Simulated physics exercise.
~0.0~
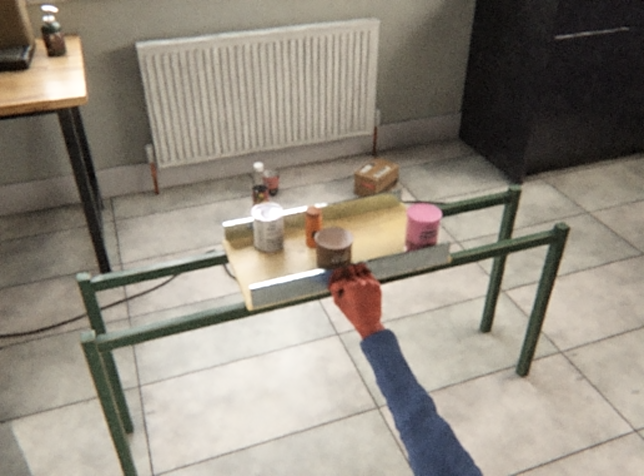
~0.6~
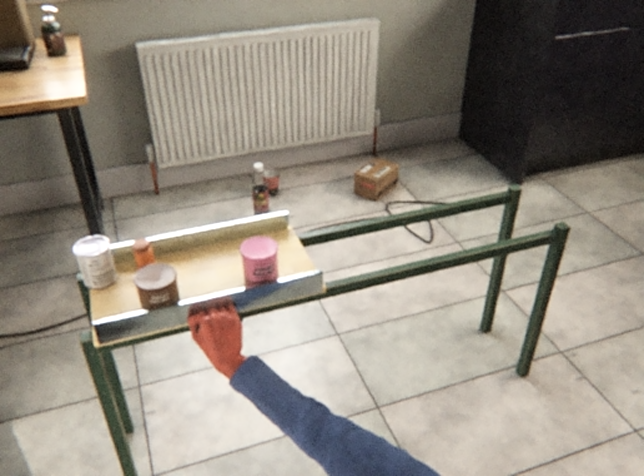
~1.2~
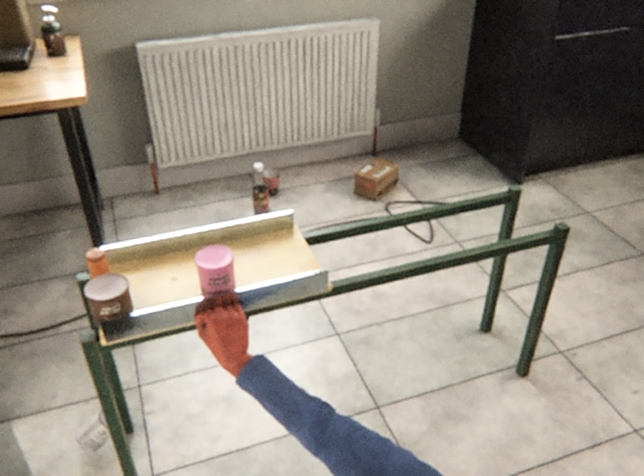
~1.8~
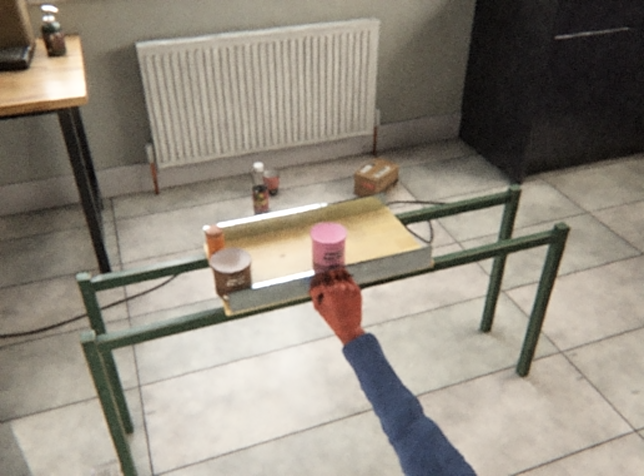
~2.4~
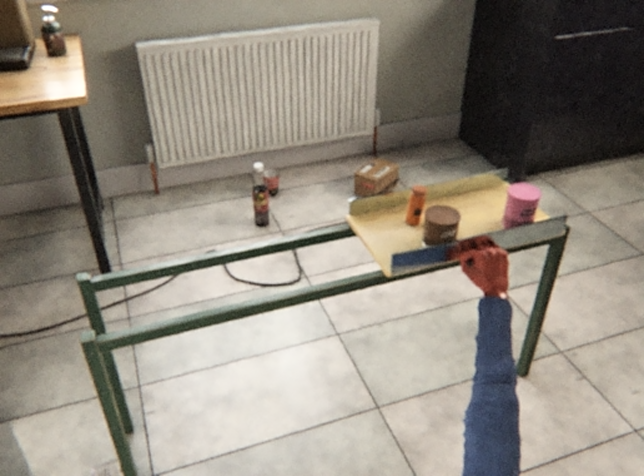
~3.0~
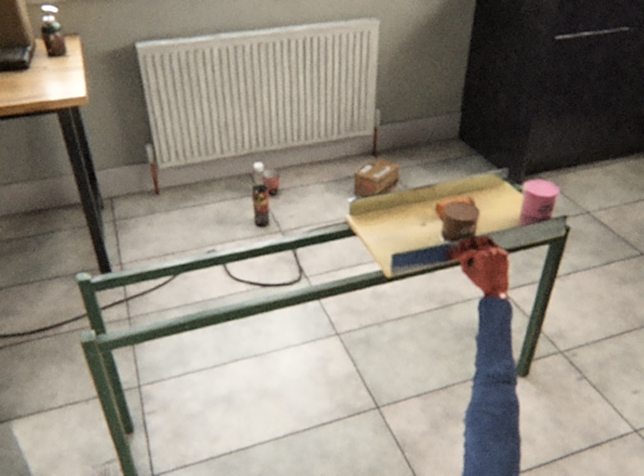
Red hand sliding a tray left along green rails, a white tin falling off, then right, where an orange shaker tips over.
